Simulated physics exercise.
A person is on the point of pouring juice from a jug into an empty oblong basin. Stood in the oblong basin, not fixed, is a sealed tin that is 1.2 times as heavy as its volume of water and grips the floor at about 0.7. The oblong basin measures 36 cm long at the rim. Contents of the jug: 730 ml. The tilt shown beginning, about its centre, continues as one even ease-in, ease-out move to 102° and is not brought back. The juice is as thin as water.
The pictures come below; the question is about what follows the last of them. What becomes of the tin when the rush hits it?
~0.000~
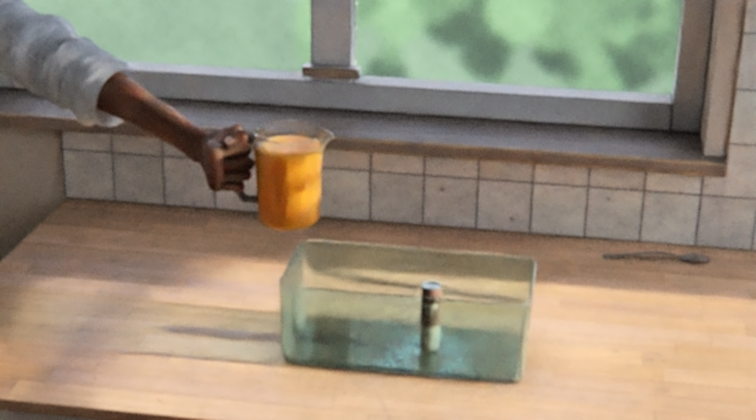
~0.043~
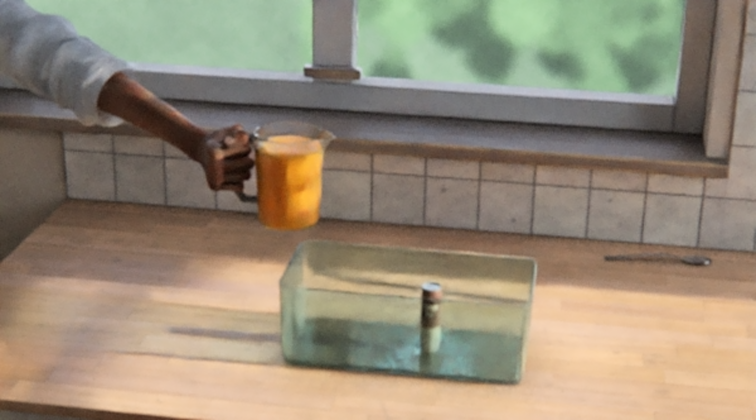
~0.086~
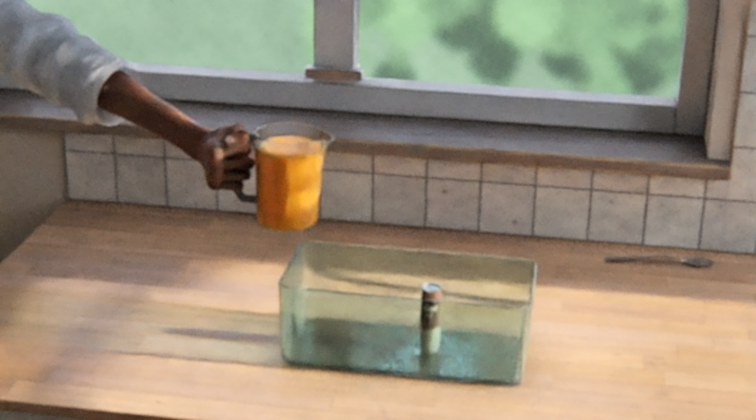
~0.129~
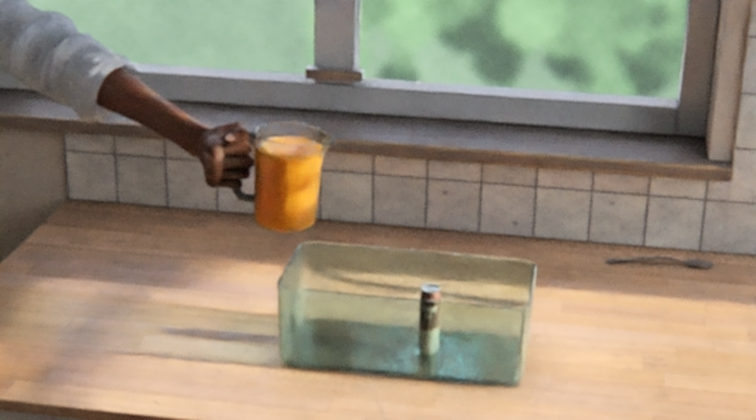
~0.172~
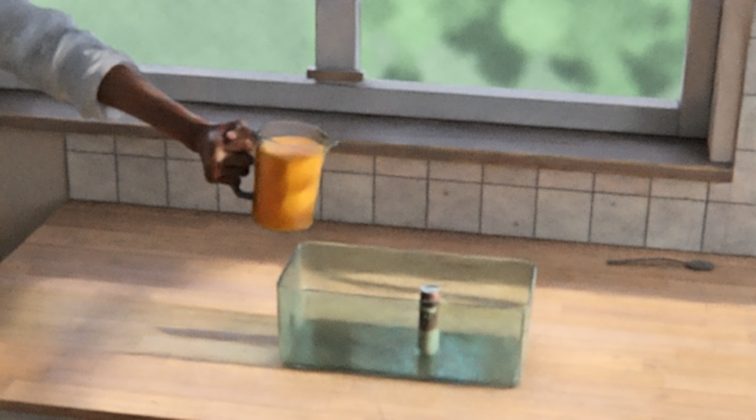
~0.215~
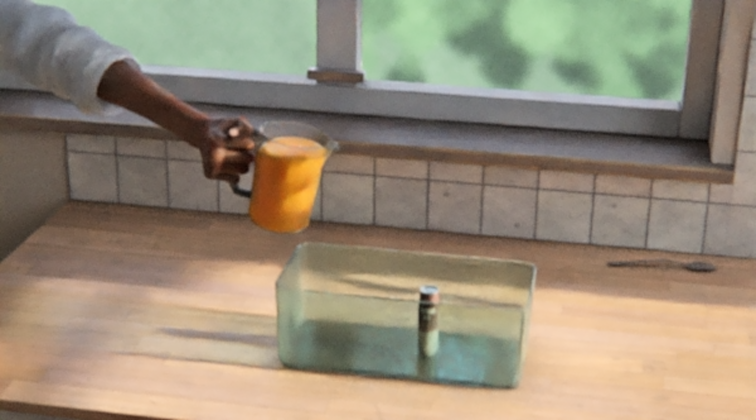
The tin stays upright.
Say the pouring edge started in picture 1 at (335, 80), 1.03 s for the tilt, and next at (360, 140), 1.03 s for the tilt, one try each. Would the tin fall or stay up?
Try 1: Still standing; try 2: Tipped over.
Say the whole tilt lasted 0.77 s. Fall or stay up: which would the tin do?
In that case the tin does not tip.
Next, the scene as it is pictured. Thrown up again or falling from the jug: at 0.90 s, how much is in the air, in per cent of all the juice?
Around 18 per cent of the liquid is in flight.
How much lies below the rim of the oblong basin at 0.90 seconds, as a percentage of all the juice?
About 42 per cent.
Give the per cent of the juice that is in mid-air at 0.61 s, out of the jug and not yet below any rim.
Some 12 % is the figure.
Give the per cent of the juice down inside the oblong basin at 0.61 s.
Near 2 in a hundred.
By 0.61 s the tilt is 65° and 85 per cent is still to pour; the tin stands where it began.
By 0.90 s the tilt is 98° and 39 per cent is still to pour; the tin stands where it began.
By 1.20 s the tilt is 102° and 5 per cent is still to pour; the tin stands where it began.
By 1.53 s the tilt is 102° and 0 per cent is still to pour; the tin stands where it began.
At rest the tin stands where it began.
